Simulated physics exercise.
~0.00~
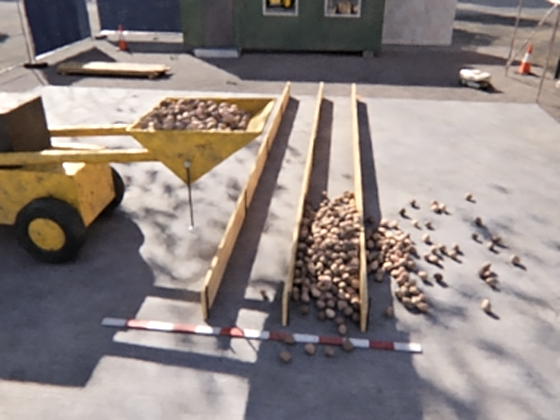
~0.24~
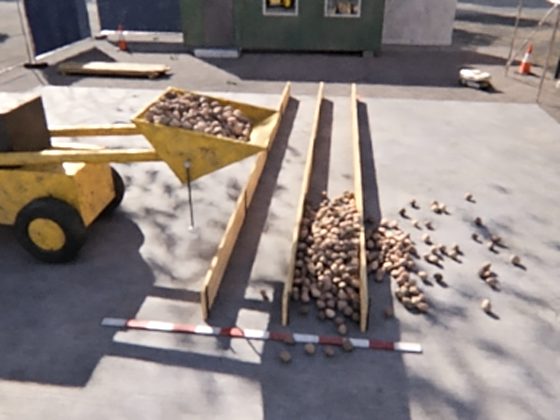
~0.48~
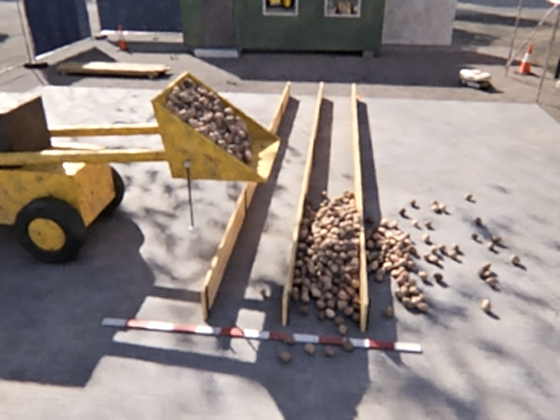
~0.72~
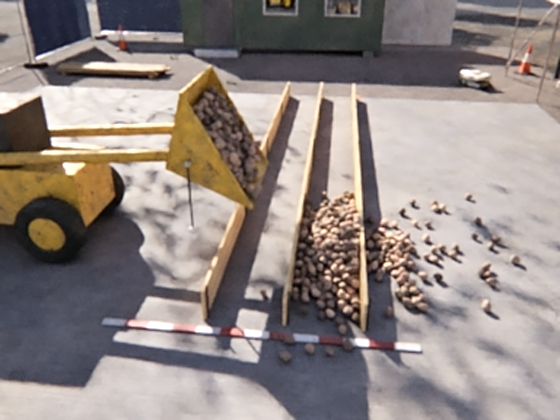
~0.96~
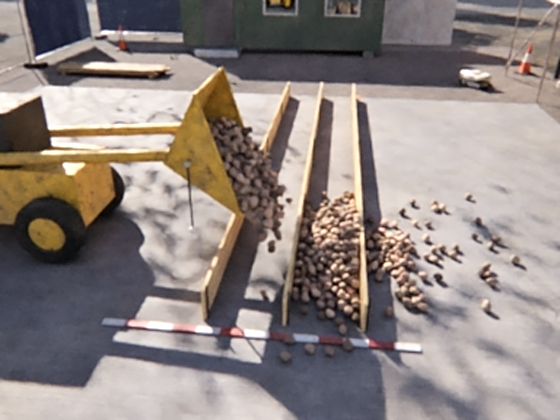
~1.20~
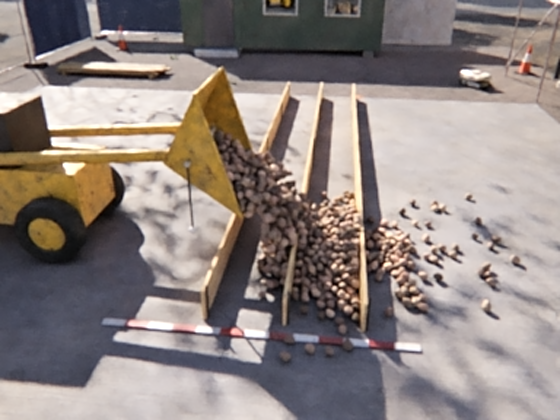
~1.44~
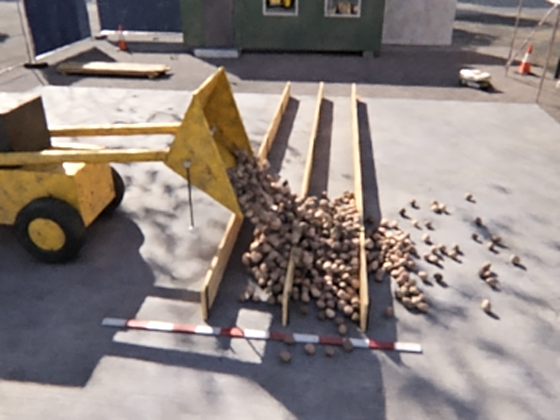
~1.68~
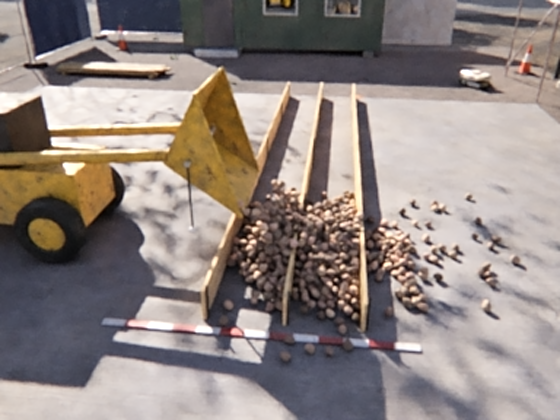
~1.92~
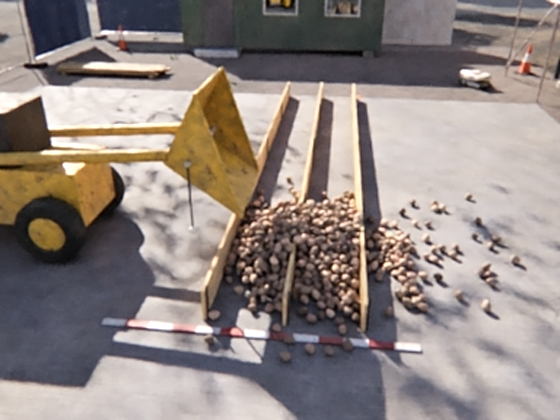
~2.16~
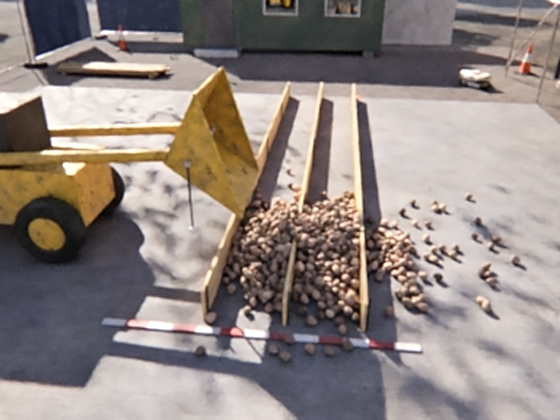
In the video, a yellow loader at left tips its bucket of round brownish stones to the right, and they pour between upright boards beside an earlier pile, some spilling over the middle board, until the bucket is empty and stays tilted above the merged heap.
